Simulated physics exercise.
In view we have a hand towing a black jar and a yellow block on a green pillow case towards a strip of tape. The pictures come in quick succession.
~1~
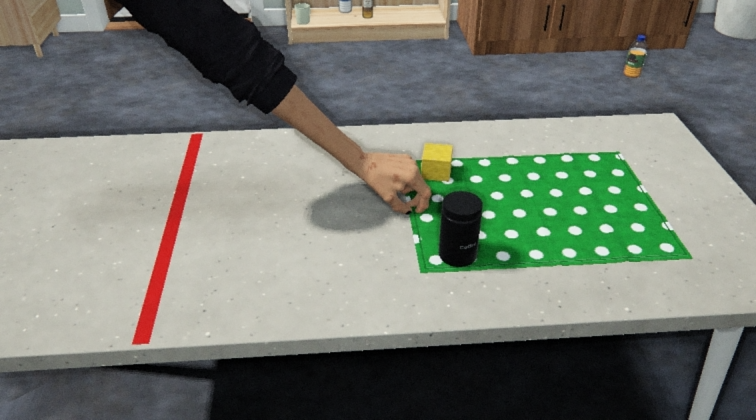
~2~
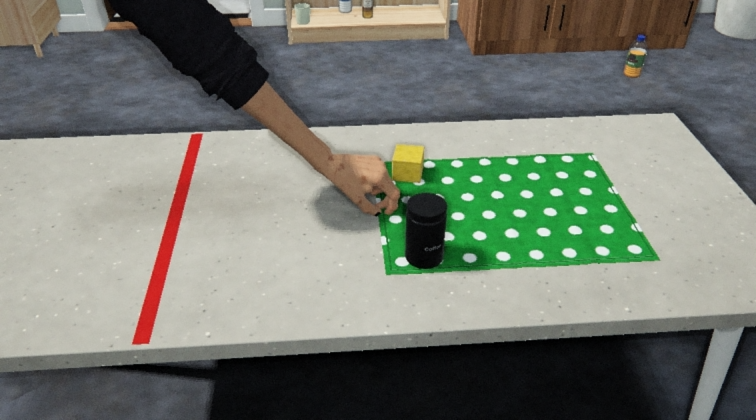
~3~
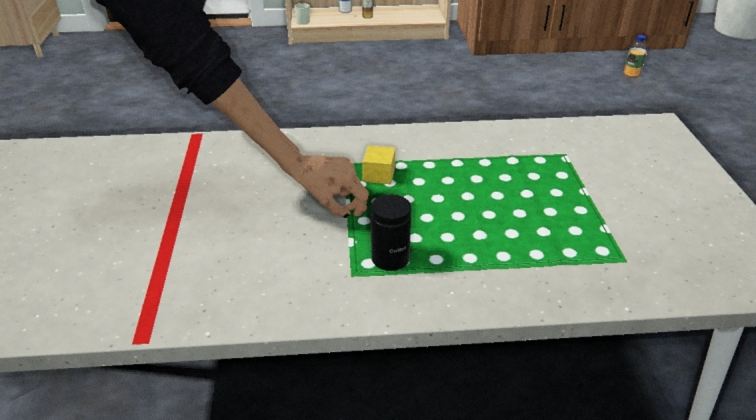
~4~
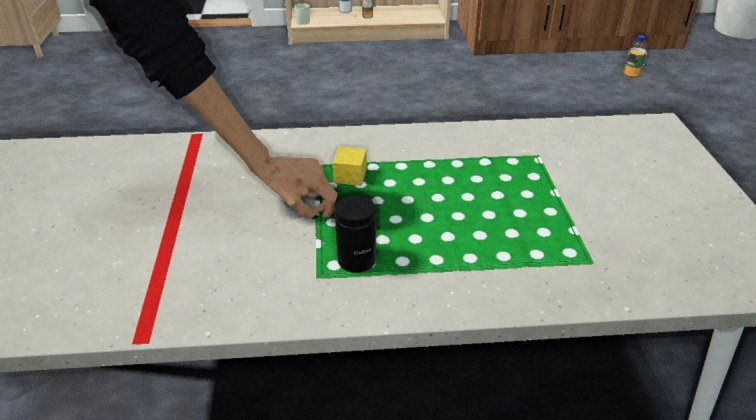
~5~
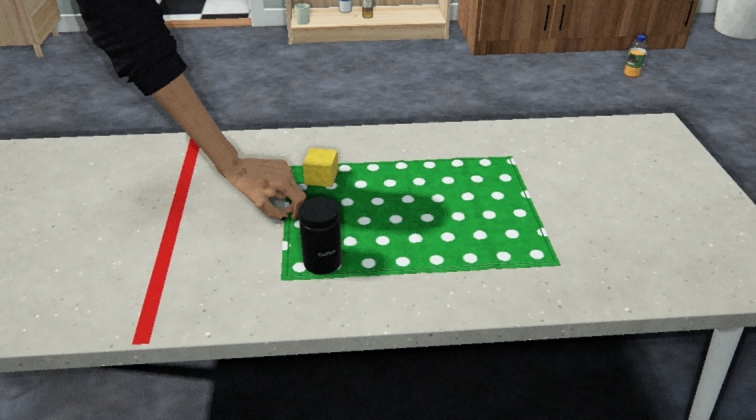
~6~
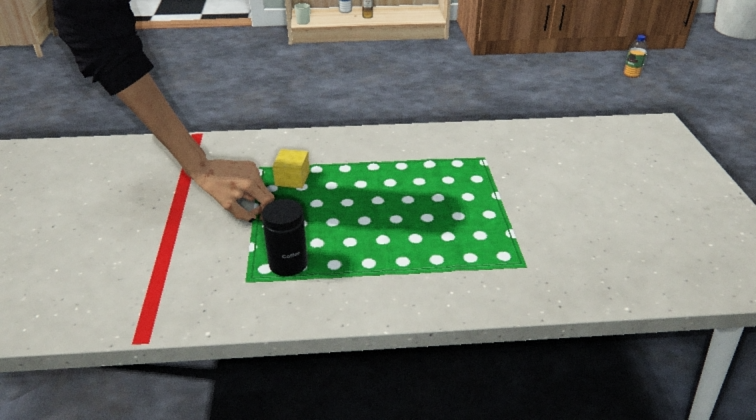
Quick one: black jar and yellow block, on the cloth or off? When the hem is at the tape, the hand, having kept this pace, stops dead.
Black jar - off. Yellow block - off.
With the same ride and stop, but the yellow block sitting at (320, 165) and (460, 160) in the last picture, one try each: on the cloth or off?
Placed at the first point, the item goes over the edge; placed at the second, it rides out the stop.
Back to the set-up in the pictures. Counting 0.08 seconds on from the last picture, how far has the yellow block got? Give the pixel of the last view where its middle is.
Position at that time: (244, 171).
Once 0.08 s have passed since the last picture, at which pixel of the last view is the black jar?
Near (228, 241).
Then, 0.08 s after the last picture, hem short of the tape; black jar on the cloth near (228, 241); yellow block on the cloth near (244, 171).
Then, 0.19 s after the last picture, hem at the tape; black jar ahead of the hem near (154, 245); yellow block ahead of the hem near (183, 173).
At rest, hem at the tape; black jar knocked over near (59, 272); yellow block ahead of the hem near (124, 177). The black jar leaves the cloth and the yellow block shoots off the front.
